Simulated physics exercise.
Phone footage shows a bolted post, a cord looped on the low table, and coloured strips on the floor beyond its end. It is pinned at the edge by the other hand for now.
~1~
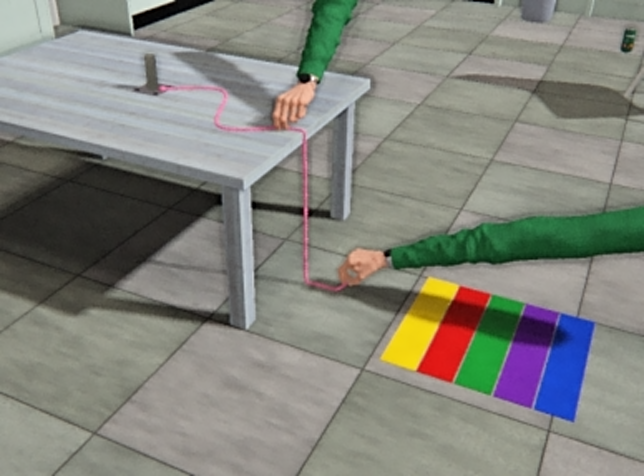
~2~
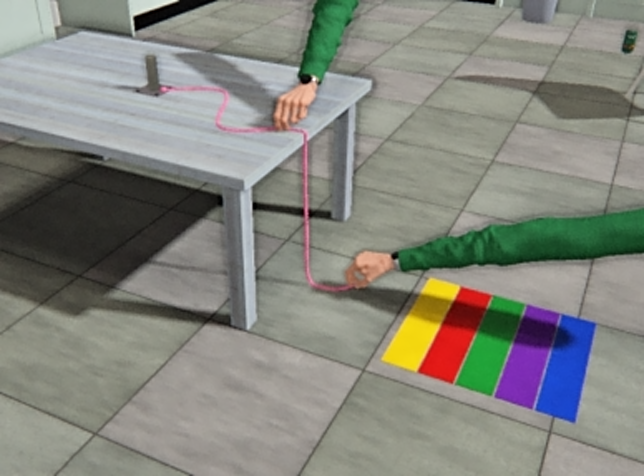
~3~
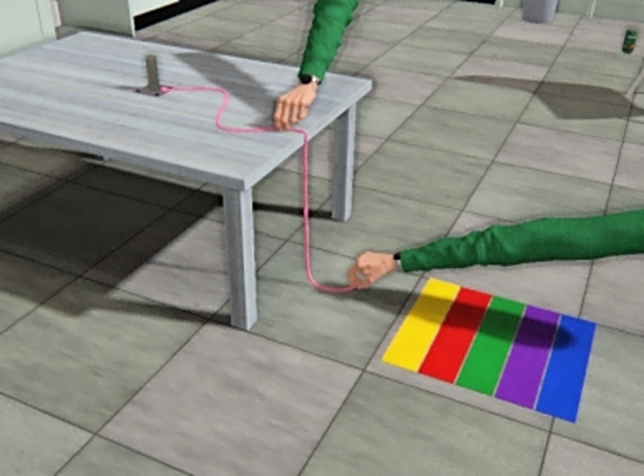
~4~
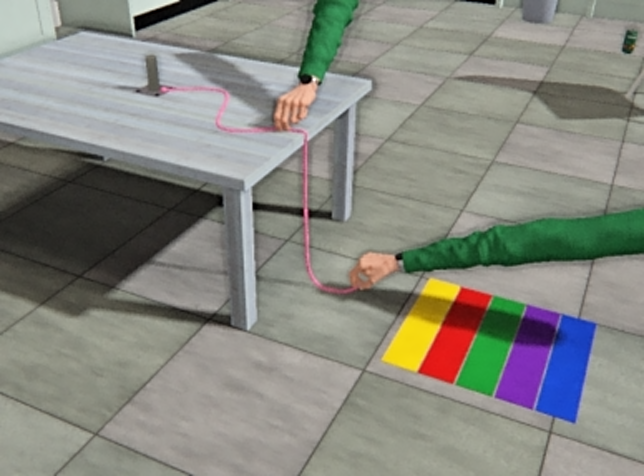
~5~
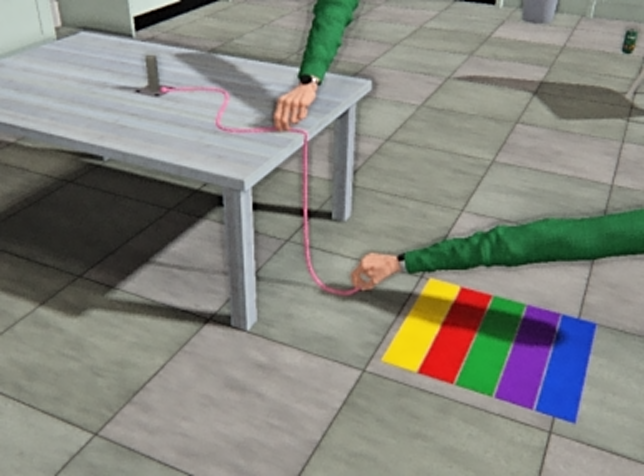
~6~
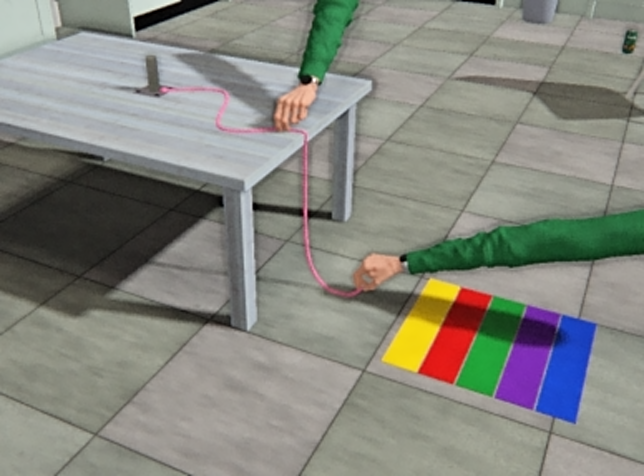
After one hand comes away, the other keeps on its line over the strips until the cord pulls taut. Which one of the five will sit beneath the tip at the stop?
The purple strip will.
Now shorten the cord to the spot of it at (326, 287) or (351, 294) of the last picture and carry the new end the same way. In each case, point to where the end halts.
The places are (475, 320) and (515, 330).
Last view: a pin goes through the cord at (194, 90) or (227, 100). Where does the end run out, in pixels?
Approximately (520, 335) and (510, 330), respectively.
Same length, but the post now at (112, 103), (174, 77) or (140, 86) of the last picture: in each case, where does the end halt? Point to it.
Near (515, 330), (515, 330) and (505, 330).
Early on, end near (472, 319); over red.
Midway, end near (512, 330); over green.
At the end of the slack, end near (535, 337); over purple. It gets as far as the purple strip.
